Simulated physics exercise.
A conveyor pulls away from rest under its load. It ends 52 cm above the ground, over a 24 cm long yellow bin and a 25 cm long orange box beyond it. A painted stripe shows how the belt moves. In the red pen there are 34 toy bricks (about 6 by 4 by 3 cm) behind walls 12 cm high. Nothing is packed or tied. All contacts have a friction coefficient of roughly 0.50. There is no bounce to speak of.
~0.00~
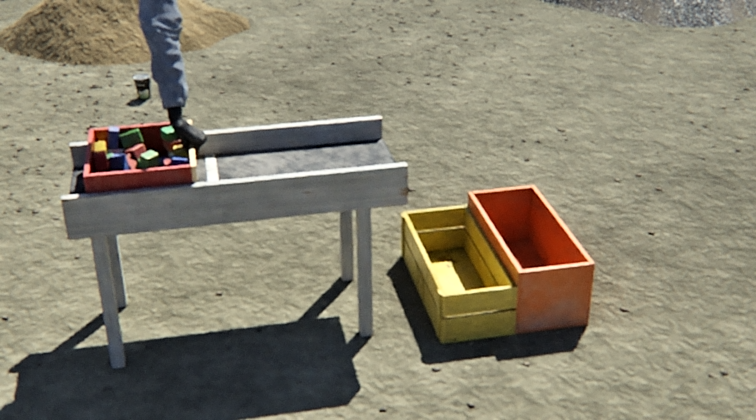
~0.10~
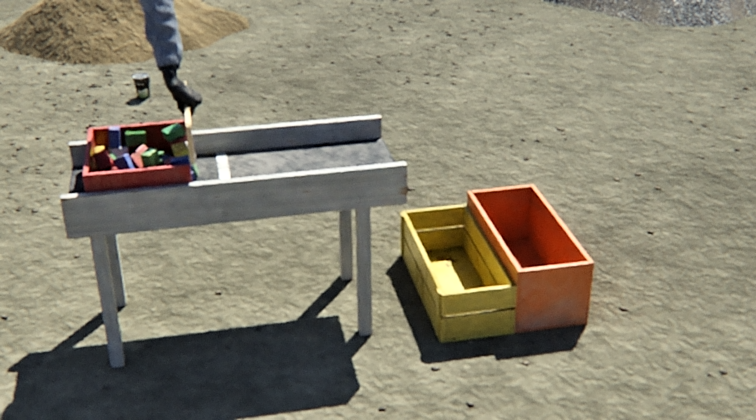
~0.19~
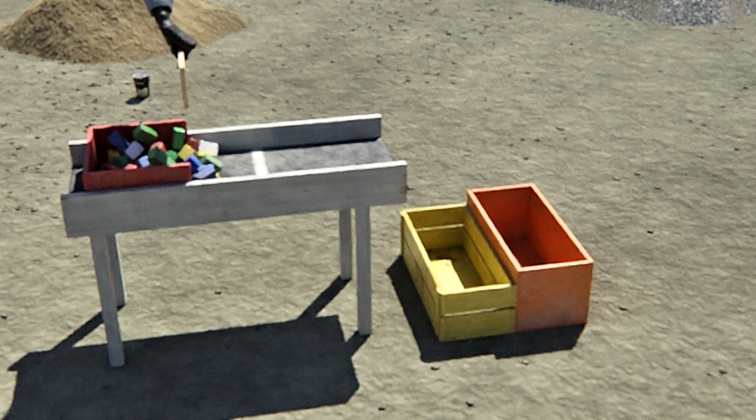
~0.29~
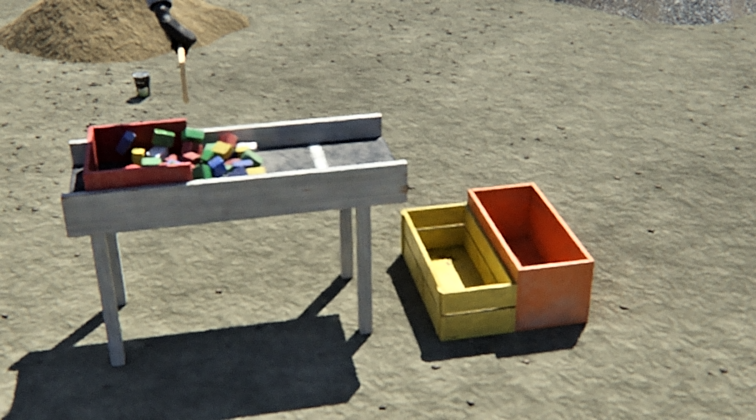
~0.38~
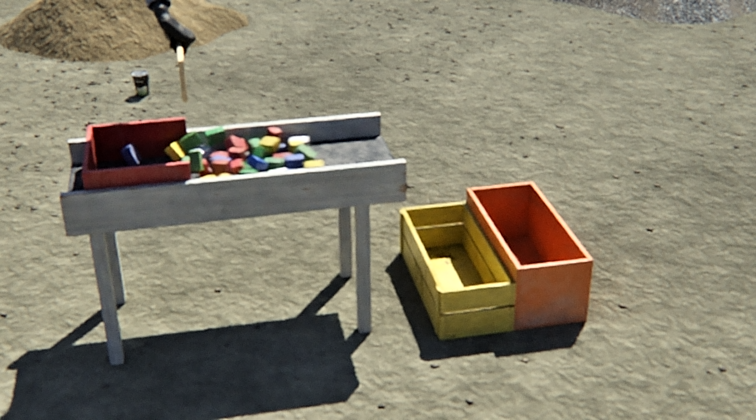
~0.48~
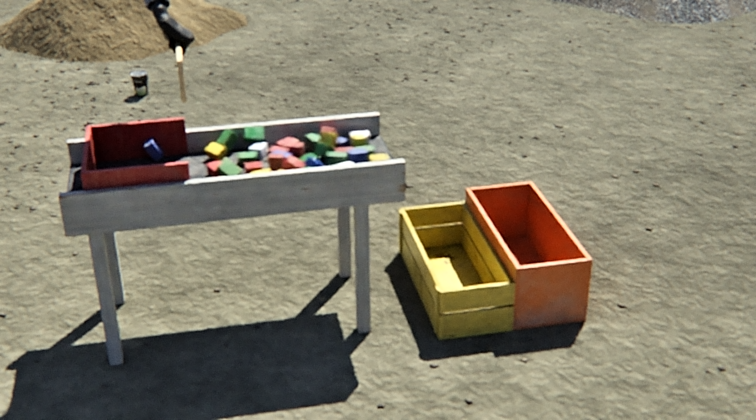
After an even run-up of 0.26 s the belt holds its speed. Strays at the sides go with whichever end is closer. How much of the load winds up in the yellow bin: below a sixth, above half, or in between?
Expect less than a sixth of the load in the yellow bin.
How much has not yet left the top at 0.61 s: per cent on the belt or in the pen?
About 55 per cent.
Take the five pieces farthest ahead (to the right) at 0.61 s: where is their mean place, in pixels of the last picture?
Near (450, 153).
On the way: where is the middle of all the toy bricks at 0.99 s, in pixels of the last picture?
Around (535, 247).
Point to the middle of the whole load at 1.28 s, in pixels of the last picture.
Near (530, 264).
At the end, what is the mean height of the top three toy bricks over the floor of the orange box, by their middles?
About 9 cm.
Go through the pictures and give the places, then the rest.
In the first picture (we follow the rim corner now nearest the camera), red pen at (88, 175); yellow bin at (446, 294); belt has run 0 cm; nothing out yet.
In the second picture, red pen at (88, 174); belt has run 4 cm.
In the third picture, red pen at (87, 173); belt has run 15 cm; 6 out.
In the fourth picture, red pen at (88, 173); belt has run 33 cm; 17 out, the lowest brick at (246, 150).
In the fifth picture, red pen at (87, 172); belt has run 53 cm; 29 out, the lowest brick at (299, 143).
In the sixth picture, red pen at (86, 172); yellow bin at (444, 291); belt has run 73 cm; 33 out, the lowest brick at (360, 138).
After 0.61 s, 18 on the belt and 16 in the air.
After 0.77 s, 3 in the orange box, 3 on the belt and 28 in the air.
After 0.99 s, 27 in the orange box, 1 on the ground beyond the orange box and 6 in the air.
Final count (at 1.28 s), 31 in the orange box and 3 on the ground beyond the orange box. Asked share, 0 of 34, 0 per cent.
